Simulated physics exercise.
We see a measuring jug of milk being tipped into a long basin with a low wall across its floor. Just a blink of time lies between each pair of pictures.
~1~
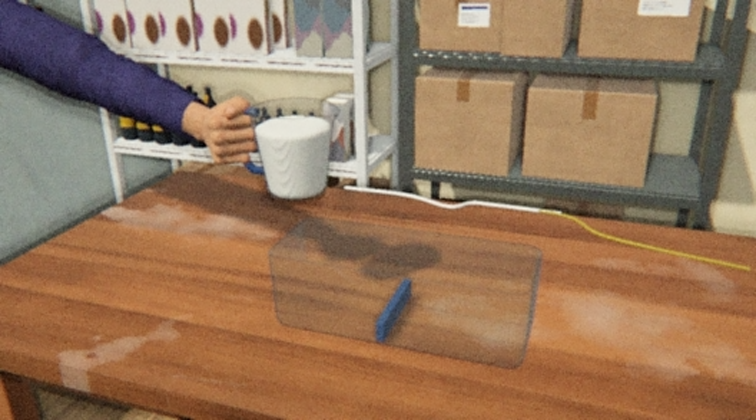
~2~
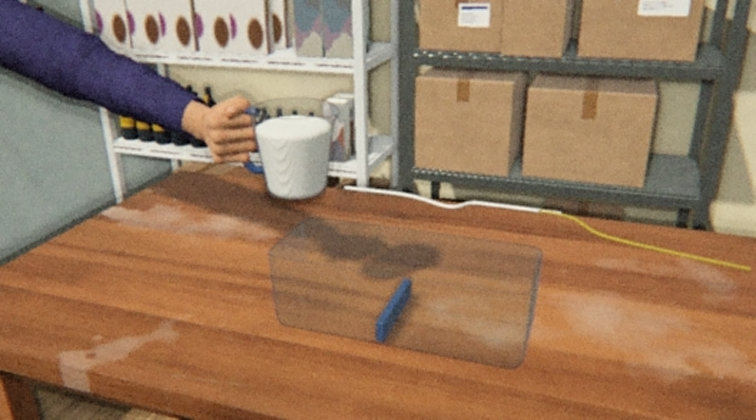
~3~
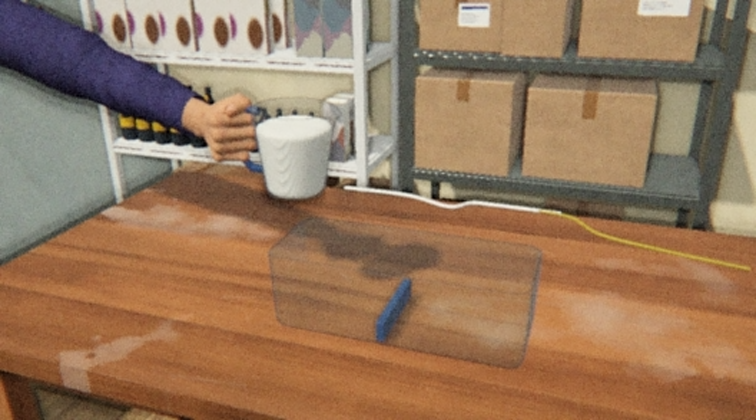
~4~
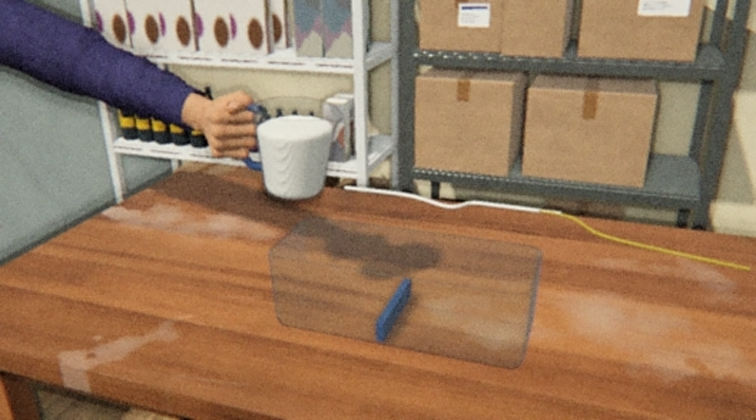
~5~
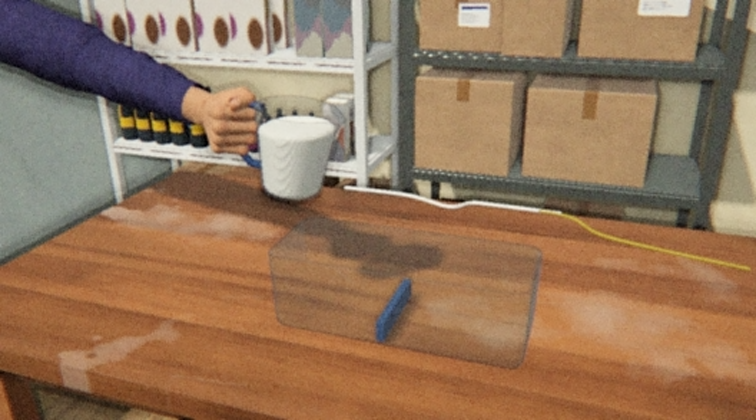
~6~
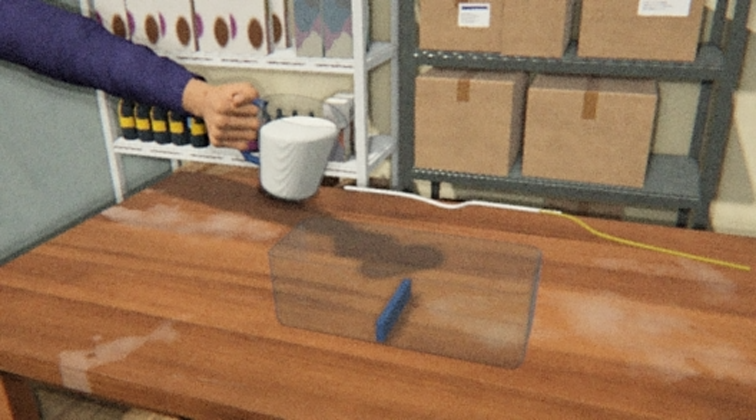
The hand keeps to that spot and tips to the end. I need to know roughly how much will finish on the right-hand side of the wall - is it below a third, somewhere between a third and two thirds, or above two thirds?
Expect between a third and two thirds of it there.
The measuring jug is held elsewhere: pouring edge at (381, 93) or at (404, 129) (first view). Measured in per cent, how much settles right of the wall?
It comes to 90 % the first time and 90 % the second.
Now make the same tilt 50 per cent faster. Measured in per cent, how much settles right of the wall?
Around 35 per cent ends up there.
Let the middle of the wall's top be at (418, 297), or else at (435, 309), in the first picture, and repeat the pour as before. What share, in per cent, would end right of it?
5 % then 15 %, approximately.
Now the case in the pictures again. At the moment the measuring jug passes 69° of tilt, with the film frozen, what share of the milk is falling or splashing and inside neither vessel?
Something like 20 per cent of it.
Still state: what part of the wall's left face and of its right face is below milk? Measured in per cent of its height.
Left side 50 percent, right side 40 percent.
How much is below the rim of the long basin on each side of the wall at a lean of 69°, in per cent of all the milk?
The left part holds around 0 percent, the right part 5 percent.
A moment on, the measuring jug is tipped part way and 77 per cent is still to pour, 2 is left of the wall and 4 right of it.
Next, the measuring jug is tipped right over and 17 per cent is still to pour, 25 is left of the wall and 41 right of it.
Then the measuring jug is tipped right over and 0 per cent is still to pour, 51 is left of the wall and 47 right of it.
Later the measuring jug is tipped right over and 0 per cent is still to pour, 51 is left of the wall and 48 right of it.
At rest 51 per cent lies left of the wall, 48 right of it and 1 outside.
